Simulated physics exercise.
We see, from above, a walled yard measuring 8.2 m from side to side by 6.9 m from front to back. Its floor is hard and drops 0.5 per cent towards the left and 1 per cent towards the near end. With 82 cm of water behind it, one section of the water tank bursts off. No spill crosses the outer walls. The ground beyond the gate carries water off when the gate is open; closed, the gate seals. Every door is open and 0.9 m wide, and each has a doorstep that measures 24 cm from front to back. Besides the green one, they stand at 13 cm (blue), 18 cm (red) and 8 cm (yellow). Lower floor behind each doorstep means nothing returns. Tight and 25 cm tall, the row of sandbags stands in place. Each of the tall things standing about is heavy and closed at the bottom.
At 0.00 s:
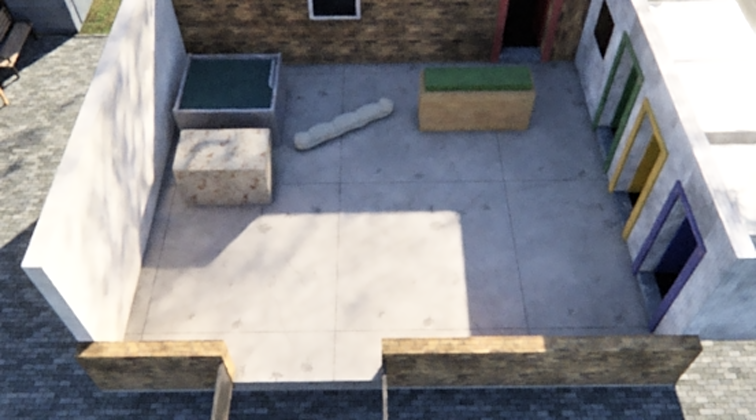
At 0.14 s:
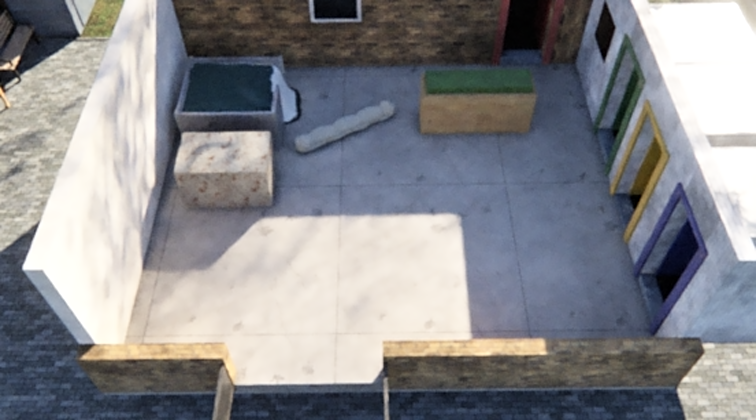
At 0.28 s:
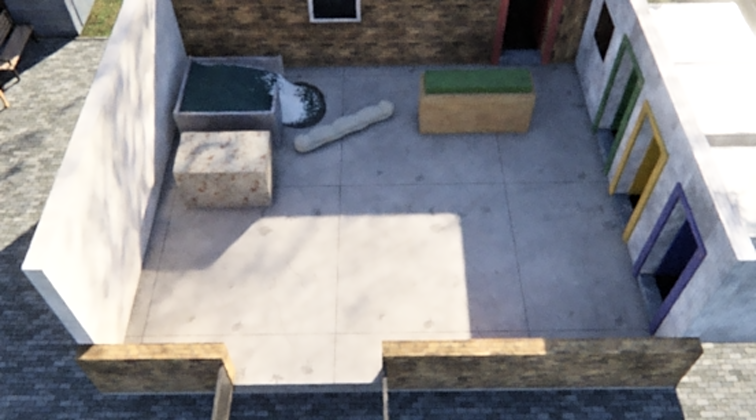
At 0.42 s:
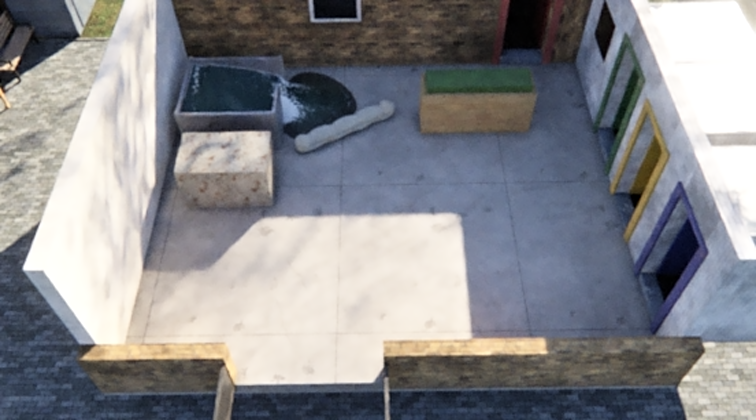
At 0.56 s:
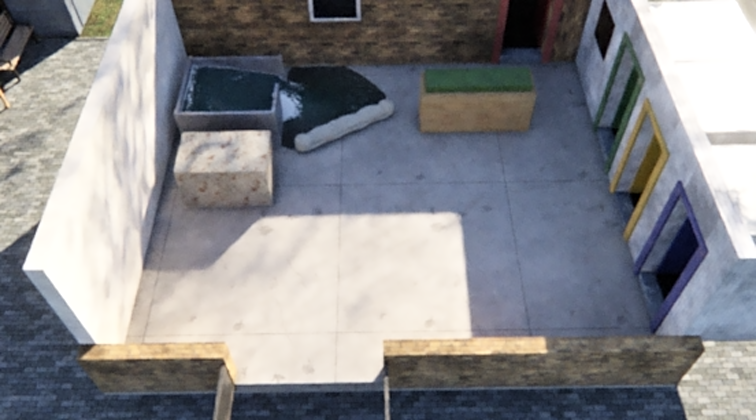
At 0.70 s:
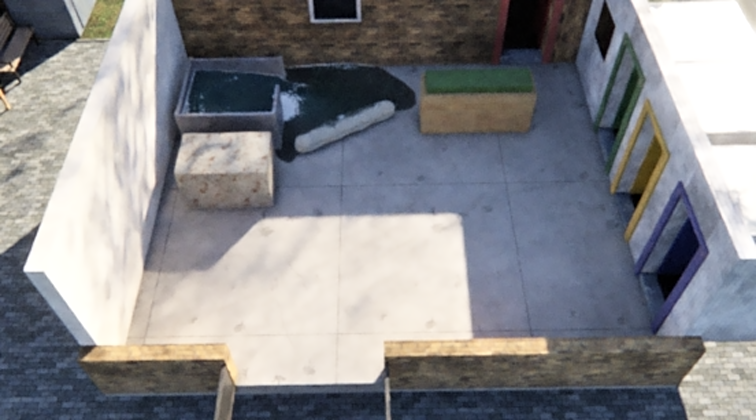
The clip opens on a walled yard seen from above, with a full water tank at the back left, still and intact. Water bursts from the tank's right side and spreads across the floor in a dark pool, reaching the row of sandbags and then extending rightward behind it.
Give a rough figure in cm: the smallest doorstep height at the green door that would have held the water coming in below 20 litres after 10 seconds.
7 cm.
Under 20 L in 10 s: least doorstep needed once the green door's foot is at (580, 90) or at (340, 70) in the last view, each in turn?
In turn: Roughly 28 cm, roughly 17 cm.
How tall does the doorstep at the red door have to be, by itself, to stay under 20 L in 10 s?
At red, about 13.0 cm.
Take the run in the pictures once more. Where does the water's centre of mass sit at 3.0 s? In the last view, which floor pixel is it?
My guess is close to (368, 104).
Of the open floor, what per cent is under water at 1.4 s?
Around 15 per cent of the floor.
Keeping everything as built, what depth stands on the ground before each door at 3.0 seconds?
Green door 8 cm, blue door 0 cm, red door 8 cm, yellow door 0 cm.
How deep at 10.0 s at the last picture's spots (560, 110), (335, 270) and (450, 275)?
Taking the spots in order: About 7, 4 and 3 centimetres.
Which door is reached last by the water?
Blue.
After 1.4 s water covers 15 % of the floor, deepest (37 cm) near (289, 104); it has not reached the green door.
After 3.0 s water covers 25 % of the floor, deepest (32 cm) near (572, 93); 8 cm at the green door, 0 litres in over its 18 cm doorstep.
After 10.0 s water covers 70 % of the floor, deepest (10 cm) near (369, 109); 5 cm at the green door, 0 litres in over its 18 cm doorstep.
At the green door as built, the water arrived by 2.8 s and peaked near 12 cm at 3.6 s.
Run again over the same 10 s with other heights there, 33 litres in over 5.5 cm, 15 litres over 7.5 cm. The limit of 20 litres is kept from about 7 cm up.
